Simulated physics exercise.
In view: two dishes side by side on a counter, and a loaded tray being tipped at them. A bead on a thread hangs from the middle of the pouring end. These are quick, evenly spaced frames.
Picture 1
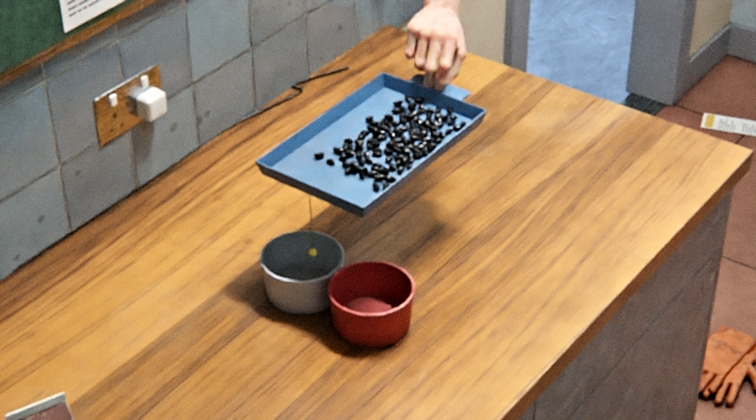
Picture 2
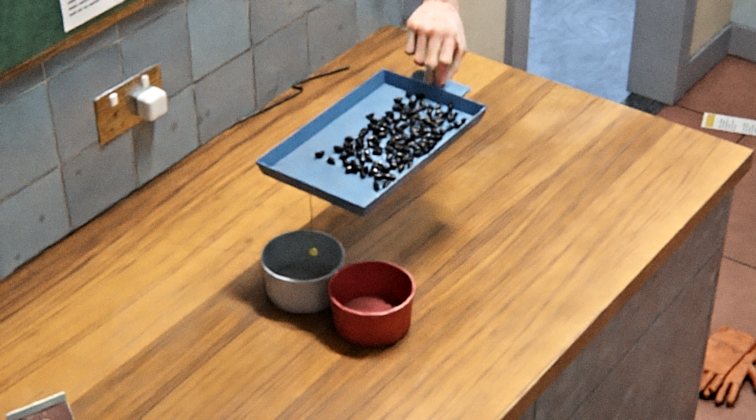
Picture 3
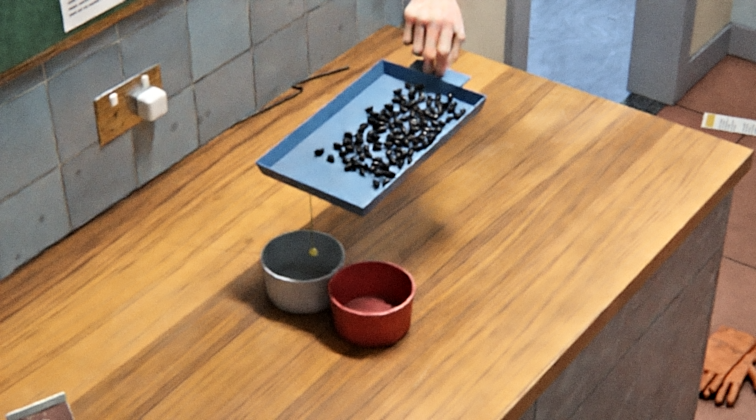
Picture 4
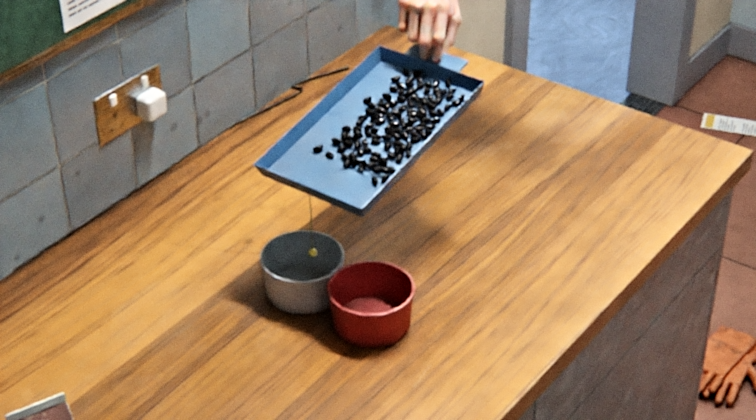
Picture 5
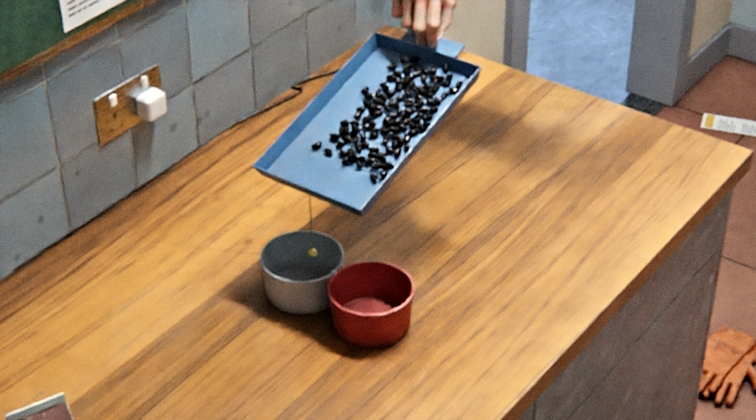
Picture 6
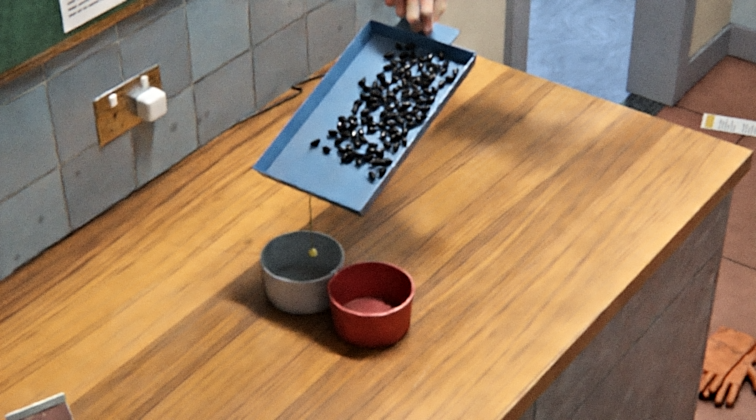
The video shows a hand gradually raising the far end of a blue tray of black beans above a grey dish and a red dish on a wooden counter, steepening its tilt while the beans stay on the tray.
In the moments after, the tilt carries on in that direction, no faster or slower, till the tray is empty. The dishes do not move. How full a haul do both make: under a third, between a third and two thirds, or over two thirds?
Together they catch under a third.
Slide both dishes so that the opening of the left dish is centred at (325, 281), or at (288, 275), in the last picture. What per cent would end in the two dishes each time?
In turn 30 and 60 in a hundred.
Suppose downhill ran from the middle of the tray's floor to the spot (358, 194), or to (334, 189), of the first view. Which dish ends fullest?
In turn: The dish on the right; the dish on the right.
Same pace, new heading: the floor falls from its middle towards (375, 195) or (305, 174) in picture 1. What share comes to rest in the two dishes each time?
The first gives 100 %, the second 30 %.
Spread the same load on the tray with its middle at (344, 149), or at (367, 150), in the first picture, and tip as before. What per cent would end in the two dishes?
About 20 and 20 per cent.
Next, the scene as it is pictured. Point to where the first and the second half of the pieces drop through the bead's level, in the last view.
First near (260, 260), later near (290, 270).
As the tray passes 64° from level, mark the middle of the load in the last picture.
Roughly at (312, 176).
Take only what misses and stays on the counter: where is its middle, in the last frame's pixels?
Close to (240, 329).
Shortly afterwards, tray tipped steeply; all but a few on the tray; only a few in the air.
Next, tray tipped past a quarter turn; near half on the tray; only a few in the left dish; near half outside both; a little in the air.
Some moments later, tray tipped past a quarter turn; near a quarter in the left dish; the bulk outside both.
In the end, tray tipped past a quarter turn; none at all in the right dish; near a quarter in the left dish; the bulk outside both.
